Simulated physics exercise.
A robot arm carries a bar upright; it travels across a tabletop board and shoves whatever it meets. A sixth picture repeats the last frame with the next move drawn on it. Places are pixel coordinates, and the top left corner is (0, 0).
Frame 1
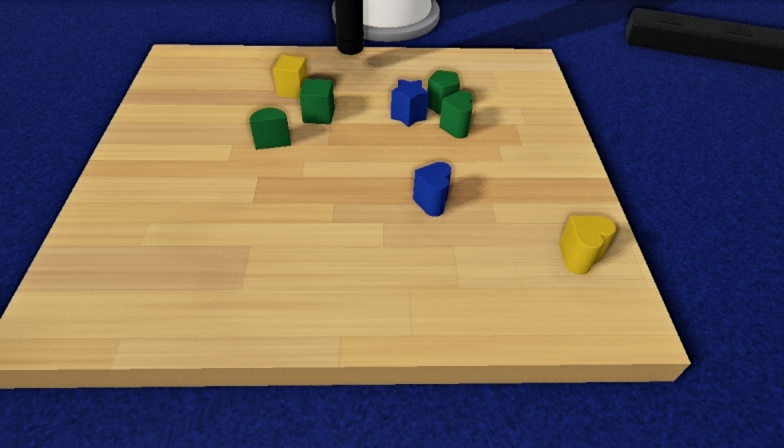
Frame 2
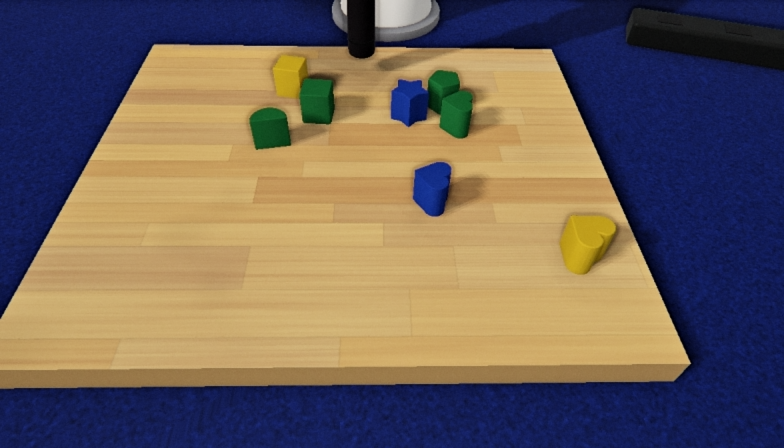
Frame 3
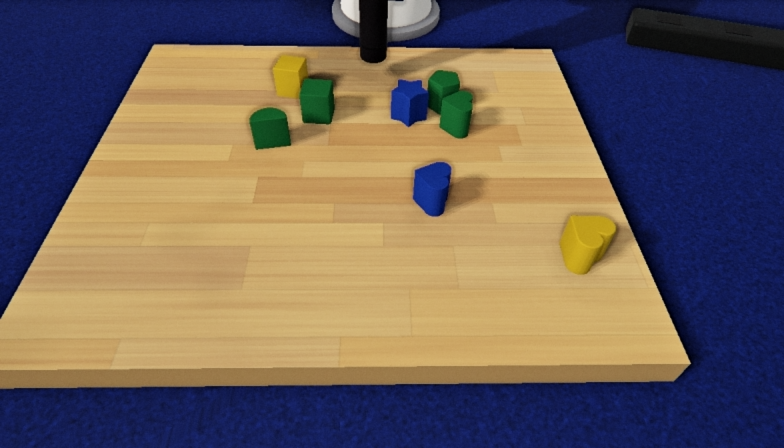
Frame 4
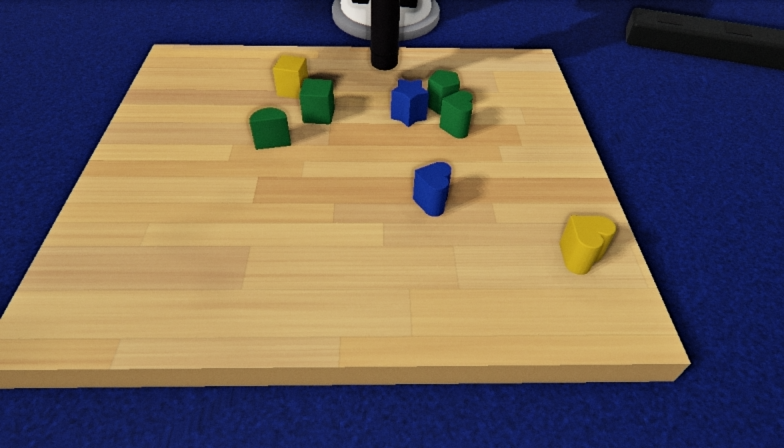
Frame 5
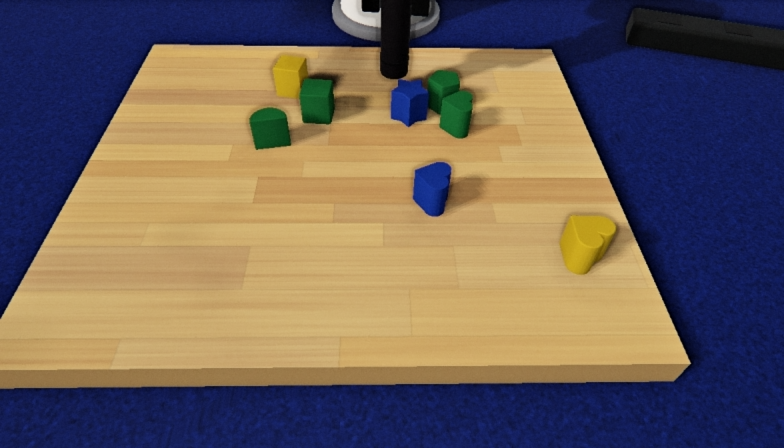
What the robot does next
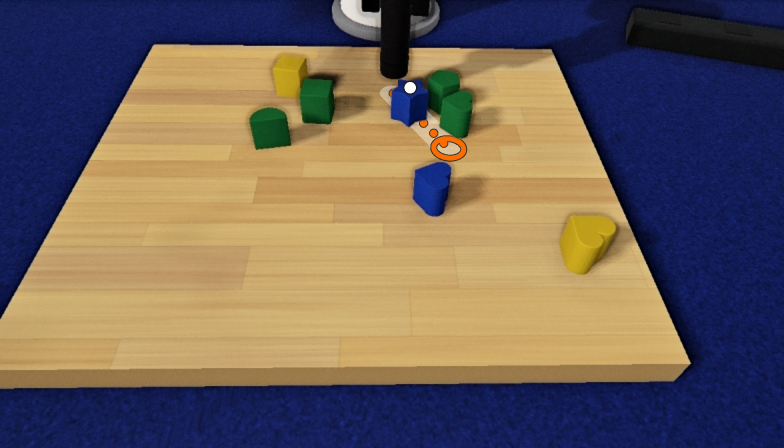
On a wooden board over blue fabric, a black bar sliding slightly right and forward near a blue star block, blocks unmoved.
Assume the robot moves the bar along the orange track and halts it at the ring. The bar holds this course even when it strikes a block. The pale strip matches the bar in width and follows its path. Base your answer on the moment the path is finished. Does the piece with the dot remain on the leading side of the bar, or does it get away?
At that point it is off to one side or behind.
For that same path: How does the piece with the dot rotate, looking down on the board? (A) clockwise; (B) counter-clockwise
That would be A.
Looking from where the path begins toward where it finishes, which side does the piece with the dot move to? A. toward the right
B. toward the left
A: Toward the right.
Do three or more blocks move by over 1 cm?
In short: No.
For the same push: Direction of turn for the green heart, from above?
Looking from above, the answer is counterclockwise.
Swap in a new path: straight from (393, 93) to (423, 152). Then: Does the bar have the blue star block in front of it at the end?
Yes - that is the case.
Path on the board, from (393, 93) directly to (449, 148); the dot is on the blue star block.
On the path given first. One third of the way, bar at (412, 90); blue star block at (416, 99).
Two thirds of the way, bar at (431, 108); blue star block at (425, 117), turned 15° clockwise; green heart at (464, 101), turned 15° anticlockwise.
At the end, bar at (452, 127); blue star block at (428, 130), turned 55° clockwise; green five-sided block in place; green heart at (471, 107), turned 80° anticlockwise.
